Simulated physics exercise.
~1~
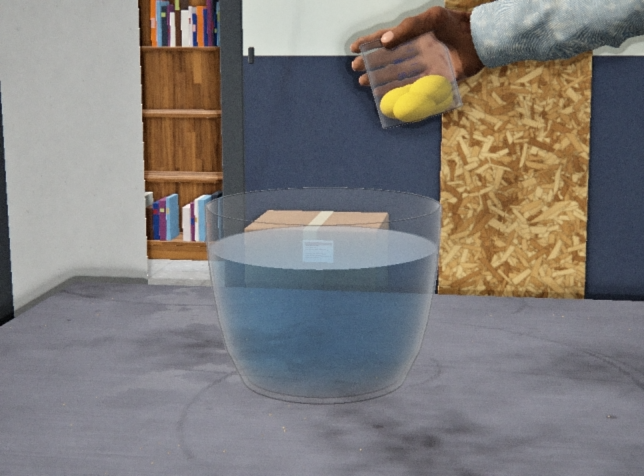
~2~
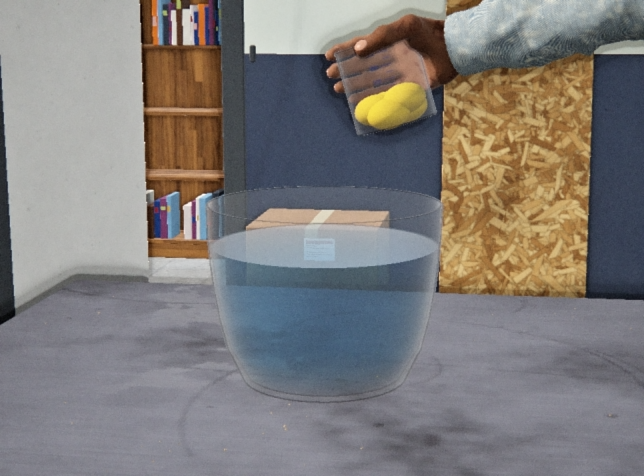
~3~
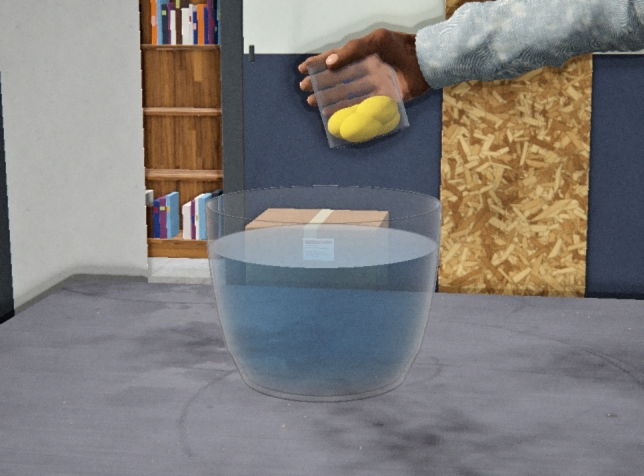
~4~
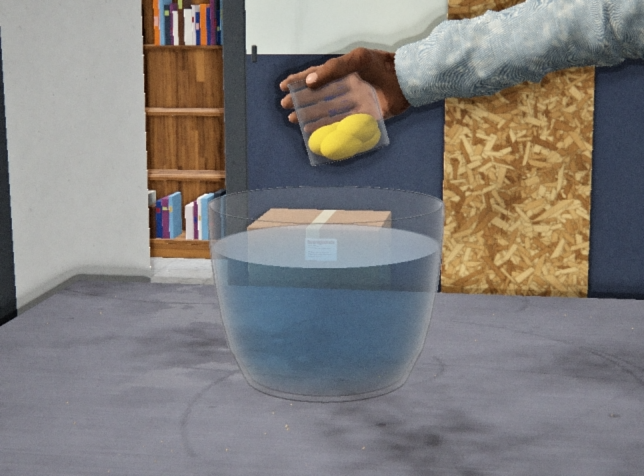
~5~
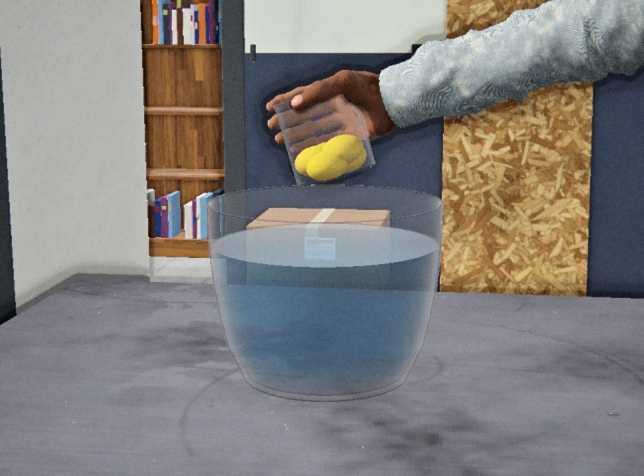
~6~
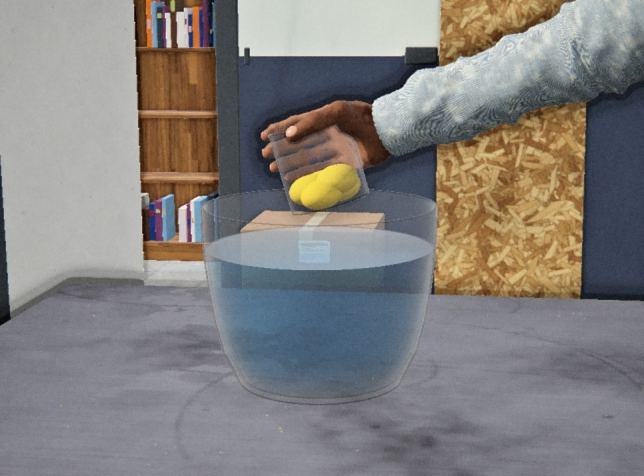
A hand held a clear beaker with yellow tissue in its bottom, mouth up, above a big bowl of water, then moved it left and steadily lowered it until it was just over the surface.
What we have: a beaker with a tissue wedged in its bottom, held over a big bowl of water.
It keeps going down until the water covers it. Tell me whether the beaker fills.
The beaker fills.
Soon after, the beaker enters the water.
Later, water pours in as the air escapes.
In the end, the beaker is under, flooded, and the tissue is wet.
